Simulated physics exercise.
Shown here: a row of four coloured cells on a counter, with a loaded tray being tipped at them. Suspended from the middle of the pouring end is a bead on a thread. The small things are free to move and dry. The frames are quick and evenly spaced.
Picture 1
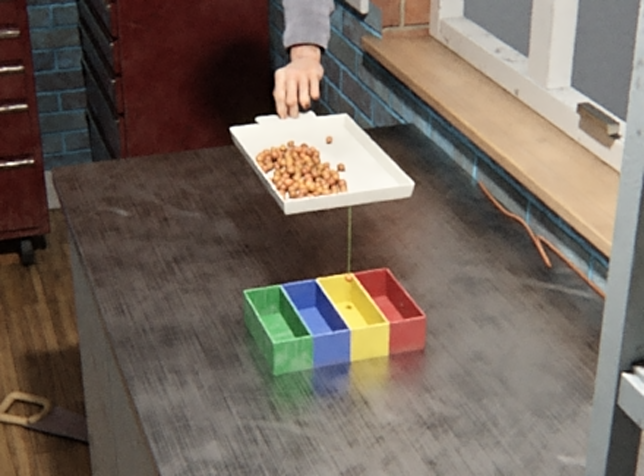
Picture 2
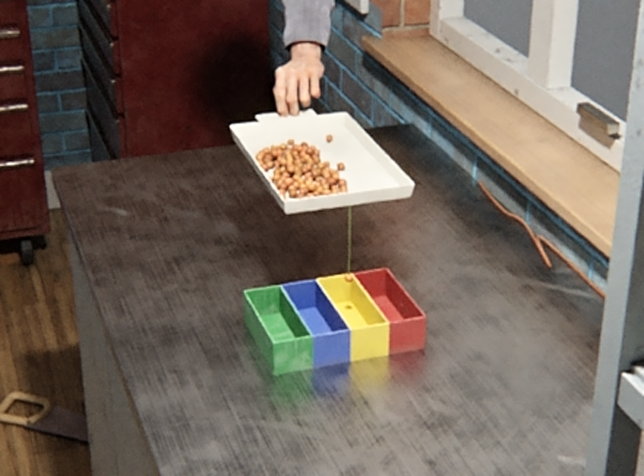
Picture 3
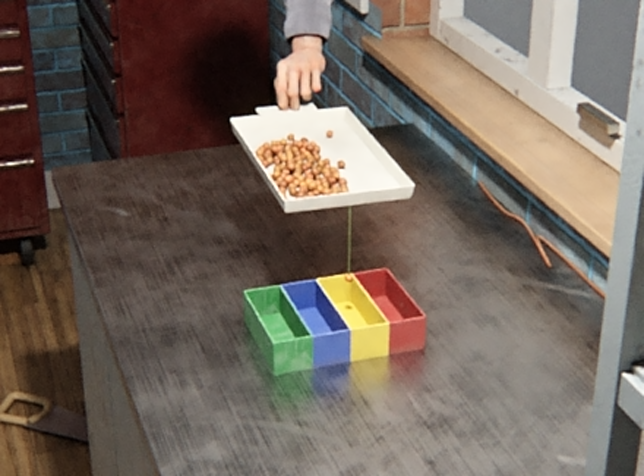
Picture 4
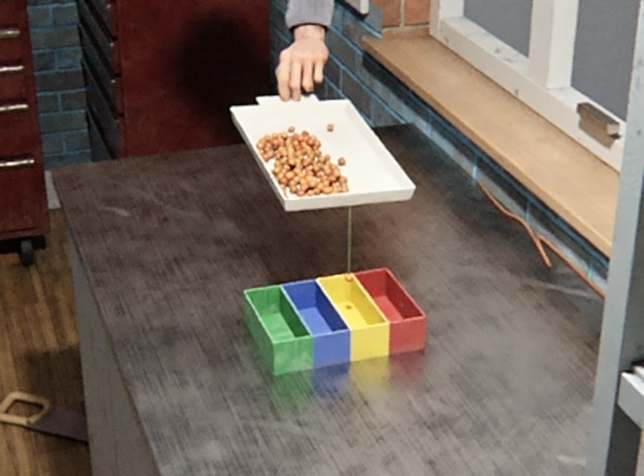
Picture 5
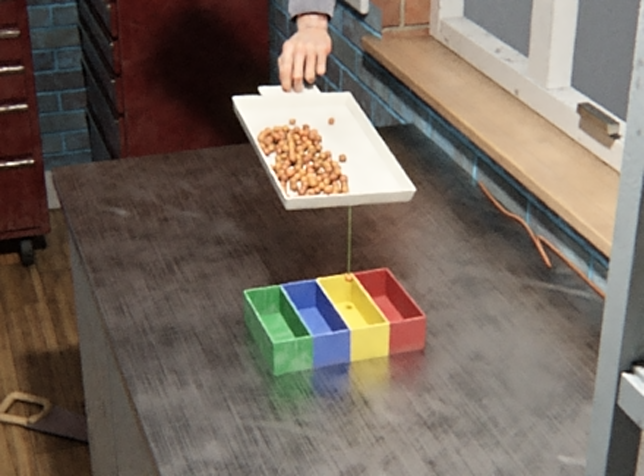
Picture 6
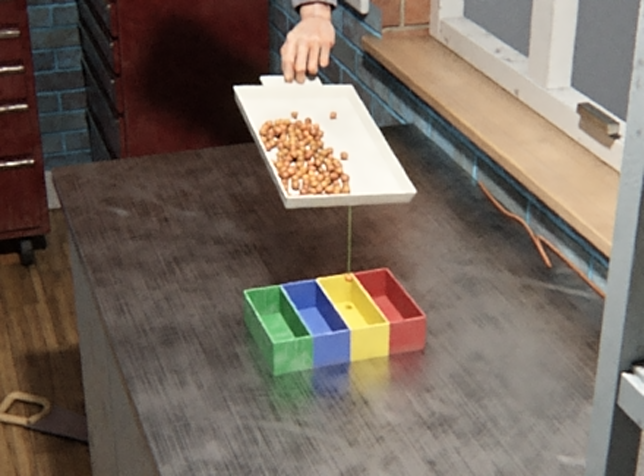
A hand slowly raised the back of a white tray of hazelnuts, tilting it gradually toward four coloured cells on the counter below, while the nuts stayed heaped together and the cells stayed still.
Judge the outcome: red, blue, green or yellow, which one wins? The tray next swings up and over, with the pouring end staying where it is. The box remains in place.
The red compartment wins.
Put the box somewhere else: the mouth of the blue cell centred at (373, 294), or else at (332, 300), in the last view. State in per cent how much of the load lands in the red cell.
Close to 10 in a hundred first, close to 50 in a hundred second.
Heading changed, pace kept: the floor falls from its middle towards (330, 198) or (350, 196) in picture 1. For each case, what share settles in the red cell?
10 and 20 per cent, in that order.
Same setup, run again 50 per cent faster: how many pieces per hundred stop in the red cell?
Estimated share: Some 40%.
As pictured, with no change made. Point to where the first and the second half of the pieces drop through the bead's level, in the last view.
I'd say around (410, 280) at first, then around (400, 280).
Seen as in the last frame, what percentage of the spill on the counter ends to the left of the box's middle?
I reckon around 0 per cent.
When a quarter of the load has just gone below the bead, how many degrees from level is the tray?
The tilt is near 105° by then.
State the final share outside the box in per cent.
About 50 per cent.
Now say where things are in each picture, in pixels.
Corners of the pouring end (286, 200) and (410, 183), level; middle of the load (298, 175), hazelnuts; bead on its thread (349, 278); green cell (293, 352); blue cell (332, 345); yellow cell (370, 339); red cell (407, 332), in the first frame.
Corners of the pouring end (286, 200) and (411, 183), level; middle of the load (298, 174), in the second frame.
Corners of the pouring end (287, 199) and (411, 185), tipped barely, lowest at the right corner; middle of the load (298, 171), in the third frame.
Corners of the pouring end (287, 198) and (411, 186), tipped a little, lowest at the right corner; middle of the load (299, 167), in the fourth frame.
Corners of the pouring end (288, 197) and (412, 188), tipped a little, lowest at the right corner; middle of the load (300, 163), in the fifth frame.
Corners of the pouring end (289, 195) and (412, 190), tipped a little, lowest at the right corner; middle of the load (308, 157); green cell (293, 352); blue cell (332, 345); yellow cell (370, 339); red cell (407, 332), in the sixth frame.
Just after the last frame, tray tipped steeply; almost all on the tray; just a few falling or outside the box.
A moment on, tray tipped right over; almost all on the tray; just a few falling or outside the box.
Further on, tray tipped past a quarter turn; roughly a third in the red cell; about a tenth in the yellow cell; just a few in the green cell; roughly half falling or outside the box.
When it is over, tray tipped past a quarter turn; roughly a third in the red cell; about a tenth in the yellow cell; just a few in the green cell; not one in the blue cell; roughly half outside the box.
